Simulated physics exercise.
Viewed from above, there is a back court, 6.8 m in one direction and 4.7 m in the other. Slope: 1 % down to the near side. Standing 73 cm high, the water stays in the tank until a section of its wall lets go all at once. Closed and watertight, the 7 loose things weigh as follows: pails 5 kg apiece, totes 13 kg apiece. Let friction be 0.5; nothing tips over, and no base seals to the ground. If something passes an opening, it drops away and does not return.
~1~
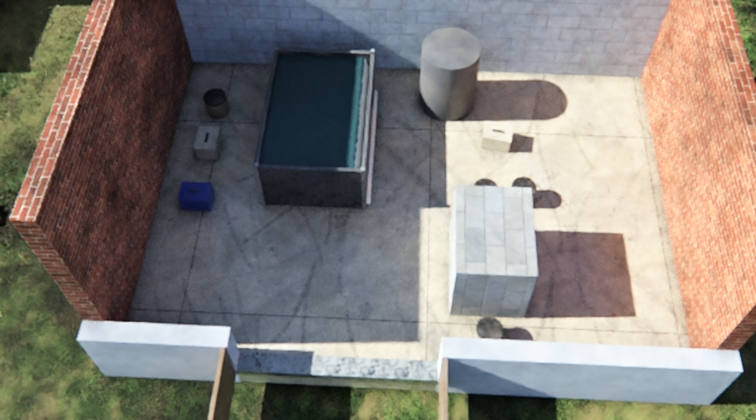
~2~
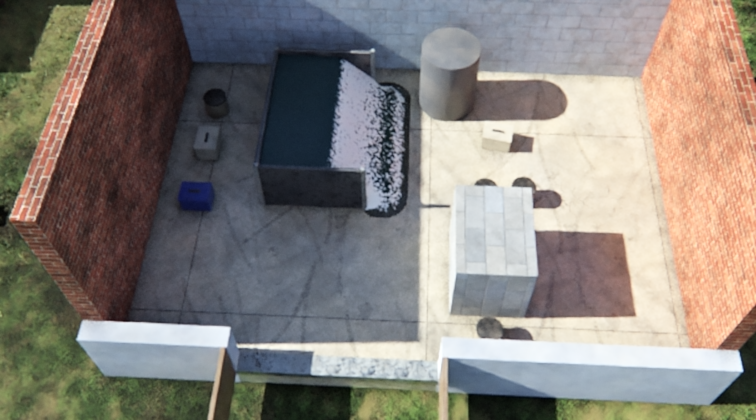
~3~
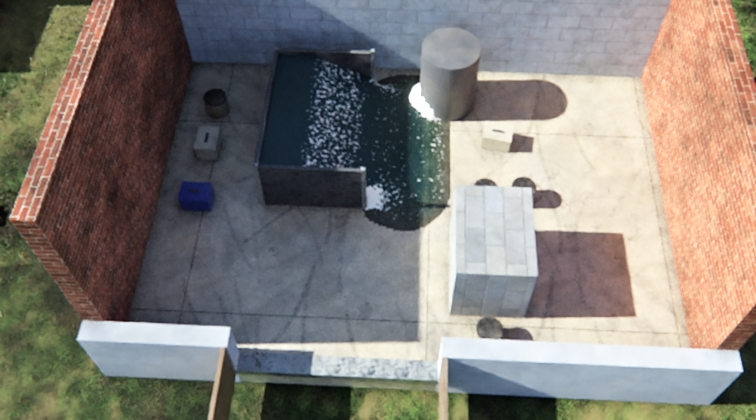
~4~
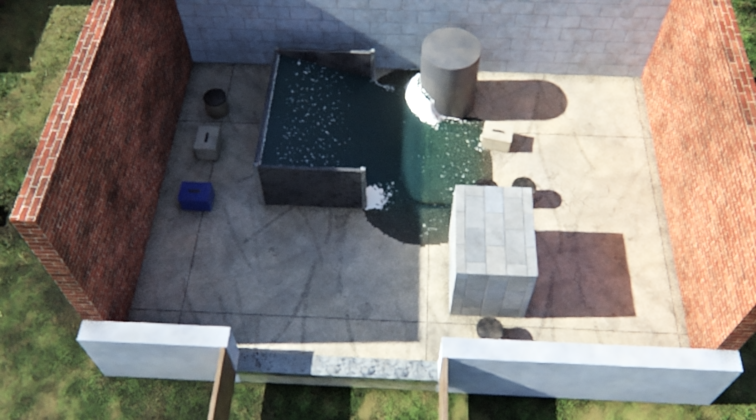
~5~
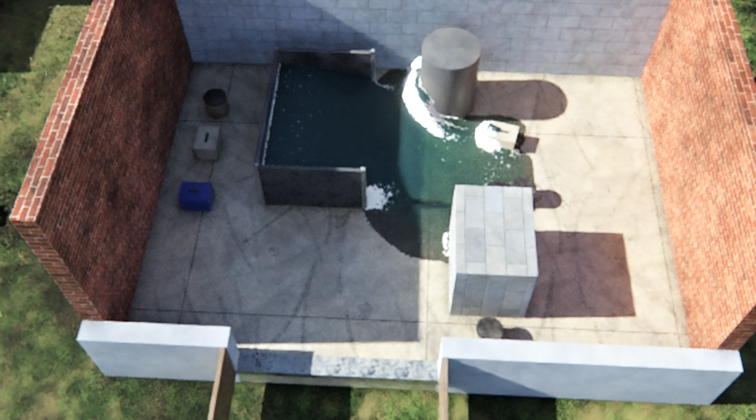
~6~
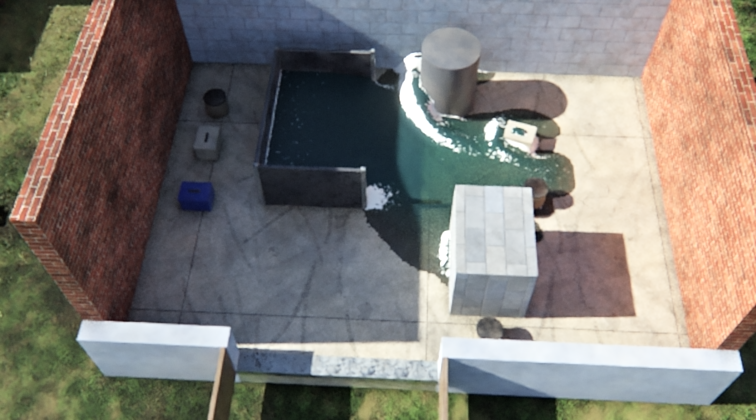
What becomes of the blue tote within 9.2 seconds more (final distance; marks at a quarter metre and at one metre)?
By the end, the blue tote keeps its spot.
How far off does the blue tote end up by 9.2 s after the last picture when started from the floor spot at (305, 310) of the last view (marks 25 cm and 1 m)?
As it turns out, it barely budges.
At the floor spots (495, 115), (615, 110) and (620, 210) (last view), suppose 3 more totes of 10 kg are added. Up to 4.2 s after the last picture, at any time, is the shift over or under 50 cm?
In turn: More, over, more.
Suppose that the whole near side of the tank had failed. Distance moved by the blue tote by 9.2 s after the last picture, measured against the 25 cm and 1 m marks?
Outcome for the blue tote: Modest displacement.
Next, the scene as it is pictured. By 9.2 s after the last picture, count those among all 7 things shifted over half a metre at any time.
The total is 4.
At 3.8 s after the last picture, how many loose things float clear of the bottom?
That would be 1 of them.
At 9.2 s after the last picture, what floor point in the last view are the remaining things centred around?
Roughly at (311, 172).
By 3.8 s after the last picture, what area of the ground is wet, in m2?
Roughly 25 m2.
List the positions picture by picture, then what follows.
In the first frame, the blue tote at (195, 191), on the bottom; water covers 2.6 m2; 0 of 7 have shifted.
In the second frame, the blue tote at (195, 191) rests on the ground; water covers 3.8 m2; 0 of 7 have shifted.
In the third frame, the blue tote at (195, 191) rests on the ground; 5.1 m2 under water; 0 of 7 have shifted.
In the fourth frame, the blue tote at (195, 191), on the bottom; water covers 6.4 m2; 0 of 7 have shifted.
In the fifth frame, the blue tote at (195, 191), on the bottom; water covers 7.5 m2; 2 of 7 have shifted.
In the sixth frame, the blue tote at (195, 191), on the bottom; 8.7 m2 under water; 3 of 7 have shifted.
Then, 1.2 s after the last picture the blue tote is near (195, 191), 0.0 m from its start, aground; 0 of 7 are out; 3 afloat.
Then, 3.8 s after the last picture the blue tote is near (195, 191), 0.0 m from its start, aground; 1 of 7 are out; 1 afloat.
Then, 6.2 s after the last picture the blue tote is near (195, 191), 0.0 m from its start, aground; 1 of 7 are out; 2 afloat.
Then, 9.2 s after the last picture the blue tote is near (195, 191), 0.0 m from its start, aground; 1 of 7 are out; 0 afloat.
